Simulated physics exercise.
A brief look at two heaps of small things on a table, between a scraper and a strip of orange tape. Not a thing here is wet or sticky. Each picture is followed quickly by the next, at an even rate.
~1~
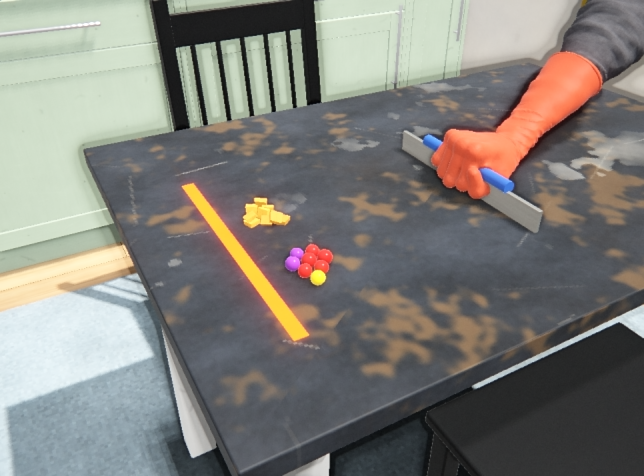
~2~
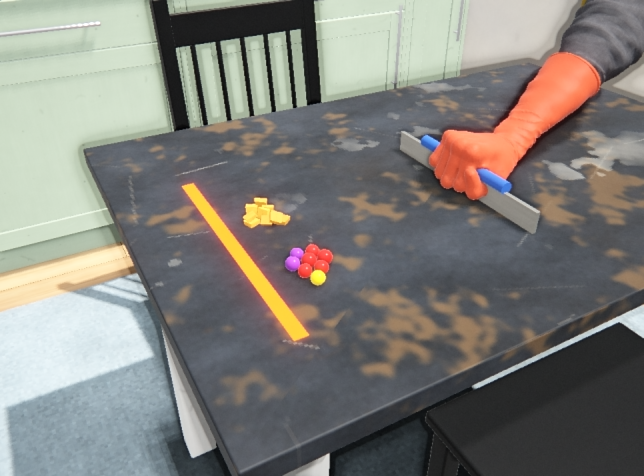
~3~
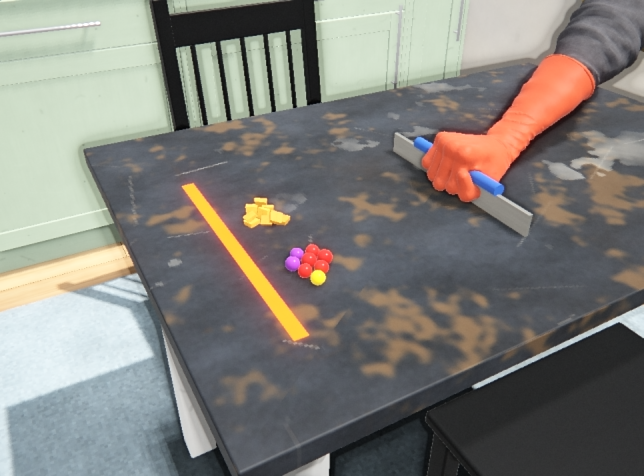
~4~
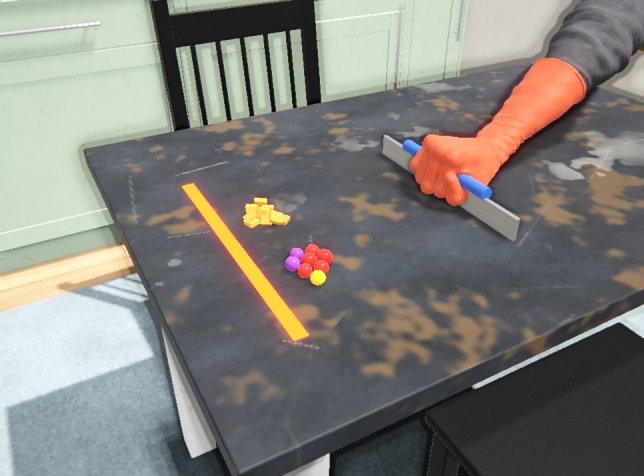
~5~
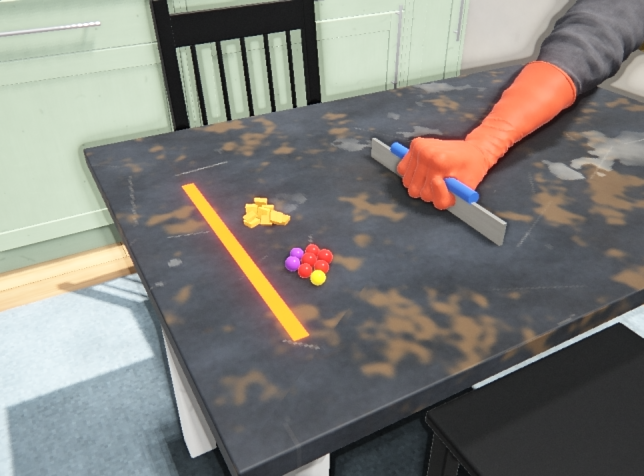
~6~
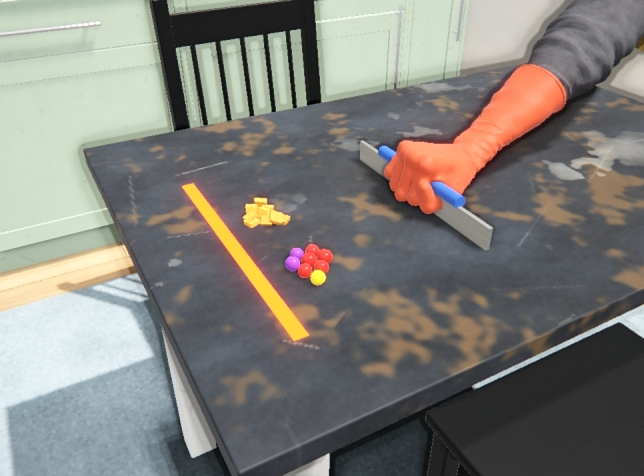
At first, an orange-gloved hand holds a scraper with a blue handle still on a dark, mottled table, to the right of small yellow crackers and colourful gumballs. The hand then slides the scraper left across the surface toward the two heaps, which stay motionless beside a strip of orange tape.
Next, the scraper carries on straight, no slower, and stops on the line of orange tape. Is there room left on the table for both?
Finally, the near batch partly falls while the far batch keeps its place.
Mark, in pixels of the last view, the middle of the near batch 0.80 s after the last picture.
The middle is roughly at pixel (229, 288).
Then, 0.39 s after the last picture, scraper still moving, near (325, 204); near batch all on the table, its front near (293, 264); far batch all on the table, its front near (250, 217).
Then, 0.80 s after the last picture, scraper stopped at the orange tape; near batch all on the table, its front near (213, 318); far batch all on the table, its front near (191, 237).
Then, 1.08 s after the last picture, scraper stopped at the orange tape; near batch about a third over the edge; far batch all on the table, its front near (190, 237).
At rest, scraper stopped at the orange tape; near batch all over the edge; far batch all on the table, its front near (190, 237).
